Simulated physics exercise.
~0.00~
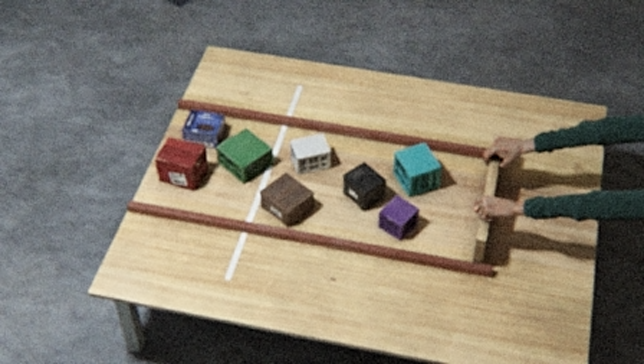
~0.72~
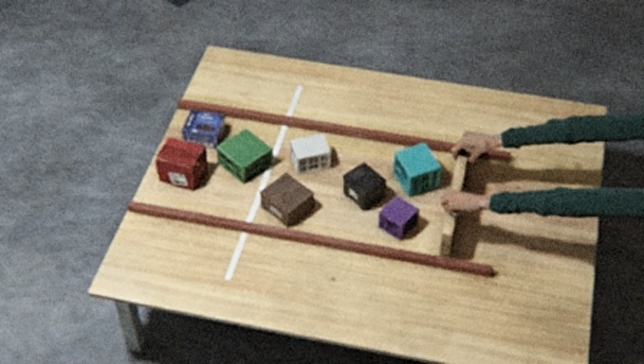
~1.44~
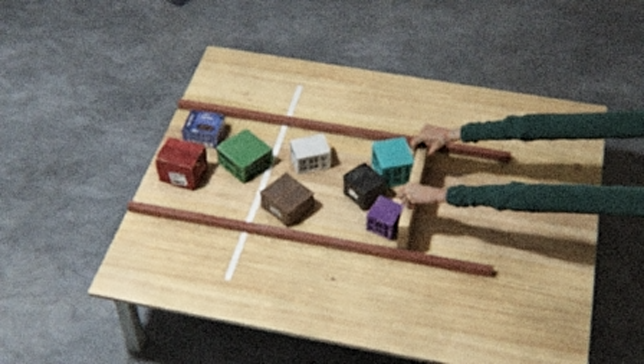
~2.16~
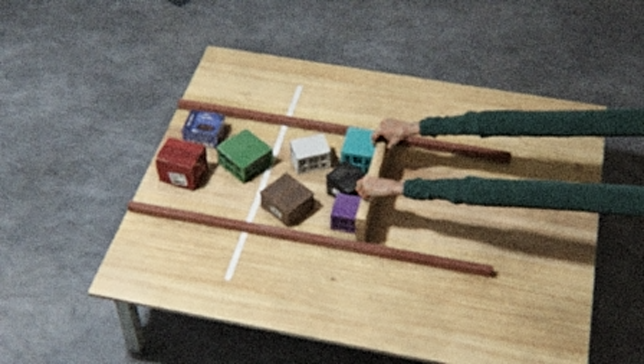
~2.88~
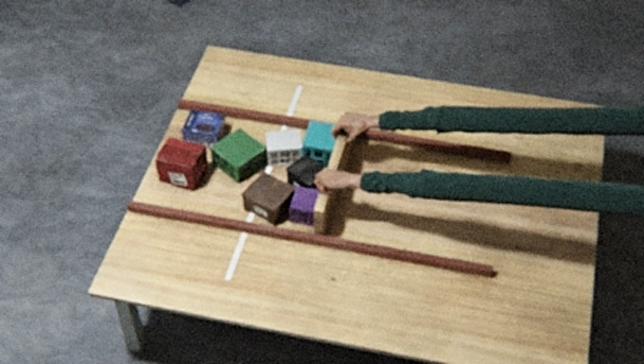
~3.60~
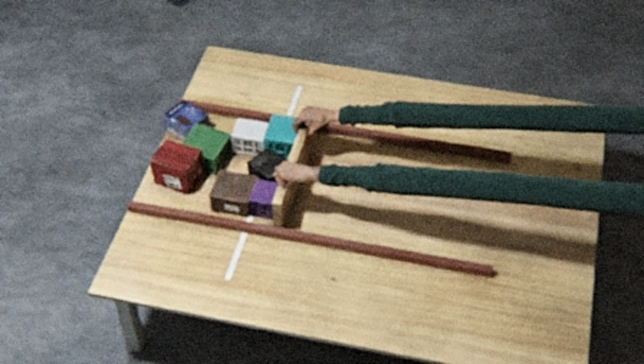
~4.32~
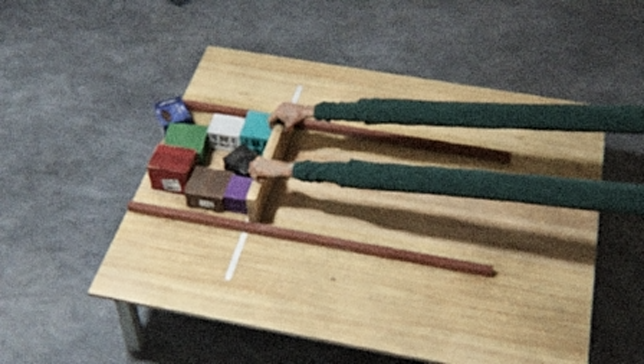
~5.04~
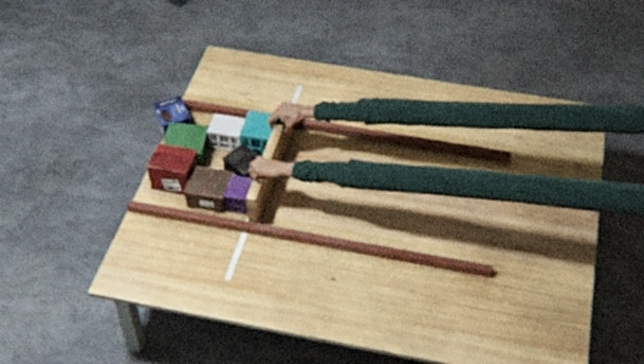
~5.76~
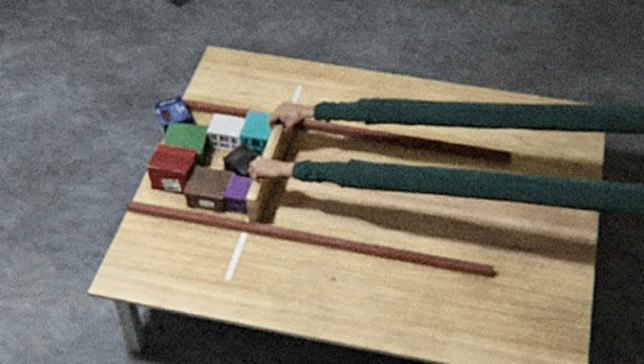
Two green-sleeved hands pushed an upright plank left across a wooden table between two rails, gathering the scattered colored boxes into a tight cluster past the white tape, then held still, with the blue box at the far left edge and none fallen off.
